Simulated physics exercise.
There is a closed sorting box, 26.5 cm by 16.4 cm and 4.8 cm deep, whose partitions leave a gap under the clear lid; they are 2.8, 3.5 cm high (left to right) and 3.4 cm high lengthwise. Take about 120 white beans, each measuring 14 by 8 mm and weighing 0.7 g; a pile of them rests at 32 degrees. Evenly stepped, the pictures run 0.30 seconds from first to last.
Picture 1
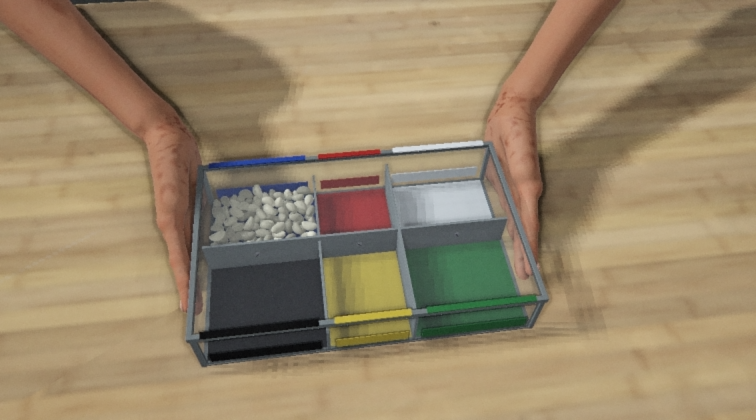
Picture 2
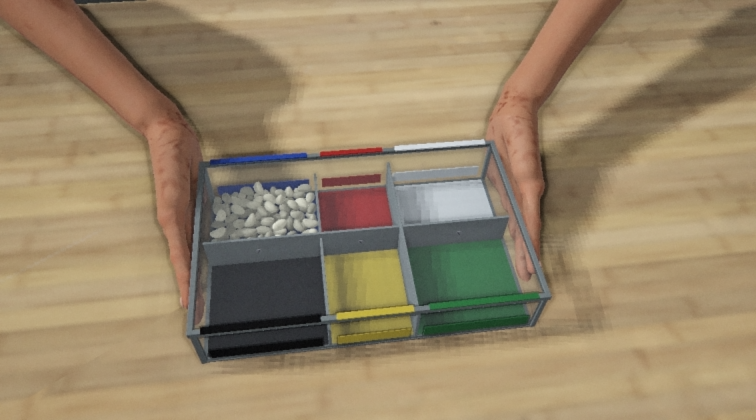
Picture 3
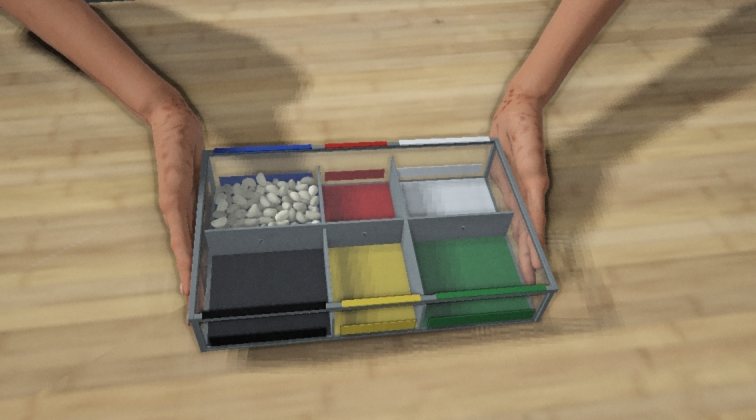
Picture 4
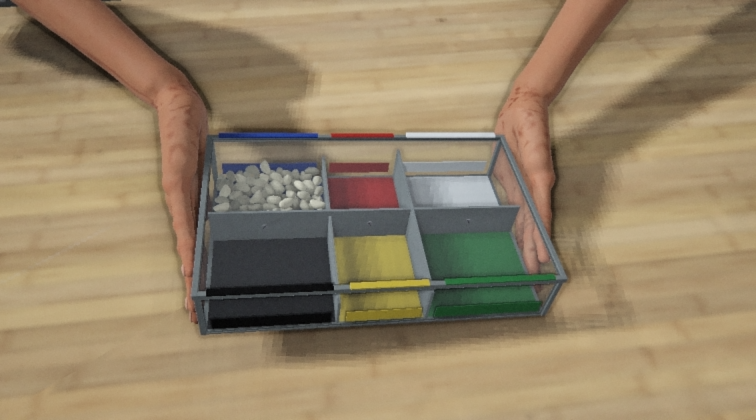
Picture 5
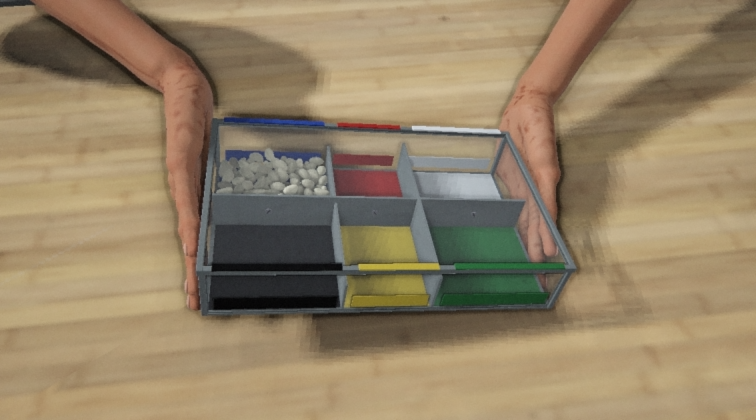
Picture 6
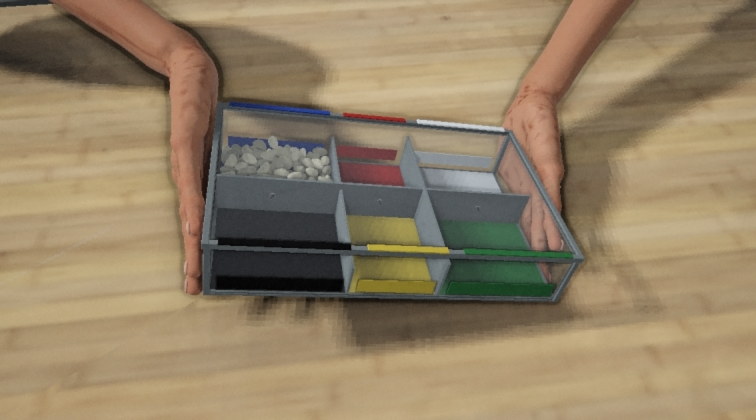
At the start, two hands hold a clear-lidded sorting box above a wooden surface, with a pile of white beans in its blue back-left compartment and the other five compartments empty. The hands then gradually tilt the box, raising its front edge, while the beans stay in the blue compartment.
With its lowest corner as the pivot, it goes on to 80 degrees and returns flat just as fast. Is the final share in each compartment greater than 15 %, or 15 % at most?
Outcome: Red compartment: It'll probably finish past fifteen percent of the pieces, blue compartment: It'll probably finish past fifteen percent of the pieces, green compartment: It'll probably finish at or short of fifteen percent of the pieces, yellow compartment: It'll probably finish at or short of fifteen percent of the pieces, white compartment: It'll probably finish at or short of fifteen percent of the pieces, black compartment: It'll probably finish at or short of fifteen percent of the pieces.
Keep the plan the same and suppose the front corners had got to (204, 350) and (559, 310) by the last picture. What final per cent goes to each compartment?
Each compartment ends with this per cent: Red 0, blue 80, green 0, yellow 0, white 0 and black 20.
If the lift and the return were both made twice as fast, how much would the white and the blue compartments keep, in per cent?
My answer: White gets 5 %, while blue gets 65 %.
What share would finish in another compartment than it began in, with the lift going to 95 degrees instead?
About 45 per cent.
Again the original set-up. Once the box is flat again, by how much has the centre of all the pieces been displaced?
Roughly 5.5 cm.
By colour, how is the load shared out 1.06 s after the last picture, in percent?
Shares - red: 15, blue: 85, green: 0, yellow: 0, white: 0, black: 0.
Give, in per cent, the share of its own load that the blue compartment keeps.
Something like 70 per cent.
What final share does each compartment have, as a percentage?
Red 25 / blue 65 / green 0 / yellow 0 / white 10 / black 0, all in percent.
Then, 1.06 s after the last picture, tilt 80 degrees; red 15 %, blue 85 %.
Then, 1.75 s after the last picture, tilt 35 degrees; red 25 %, blue 65 %, white 10 %.
Then, 2.48 s after the last picture, tilt 0 degrees; red 25 %, blue 65 %, white 10 %.
In the end, red 25 %, blue 65 %, green 0 %, yellow 0 %, white 10 %, black 0 %.
